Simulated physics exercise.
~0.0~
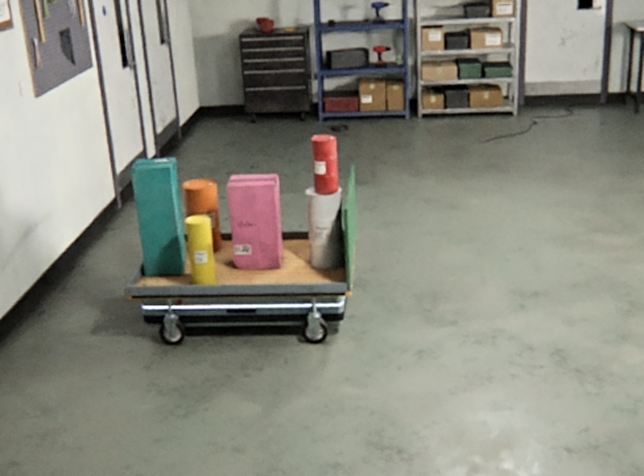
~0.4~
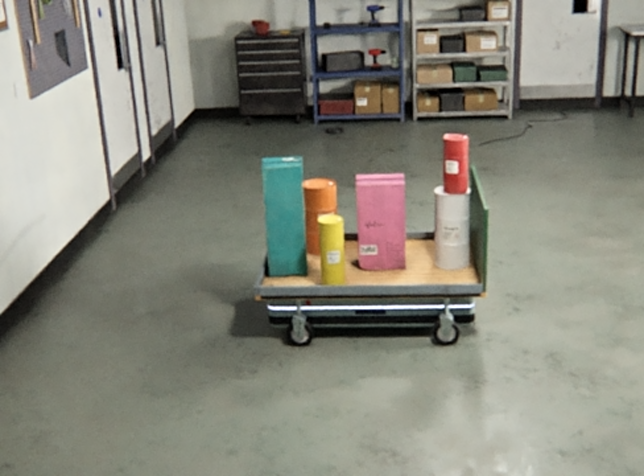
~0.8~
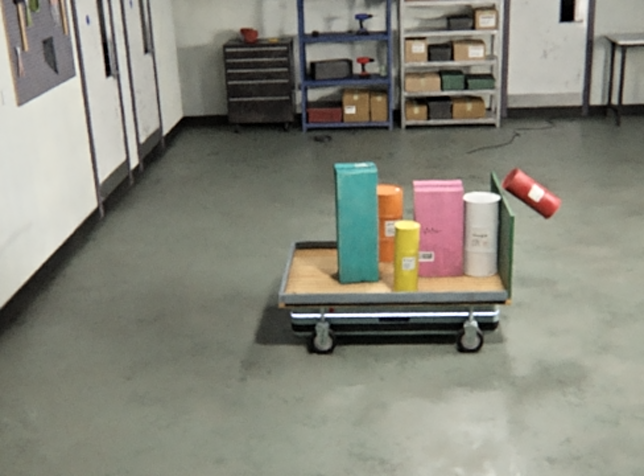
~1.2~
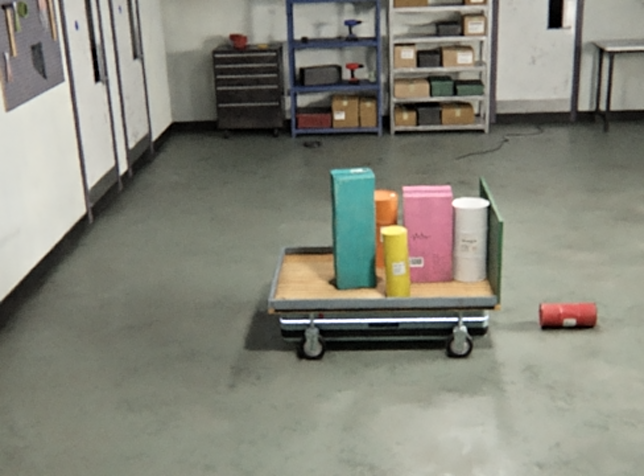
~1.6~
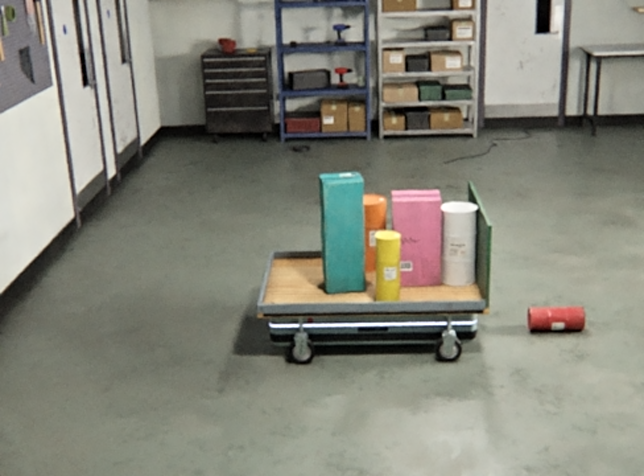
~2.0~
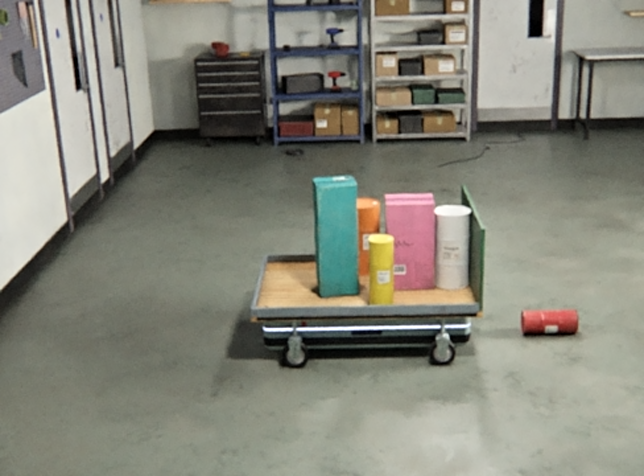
In this clip, a flat cart carrying upright turquoise and pink boxes and orange, yellow, white and red canisters rolls right and stops; the red canister, stacked on the white one, tumbles over the green front board and ends on its side on the floor, the rest still upright aboard.
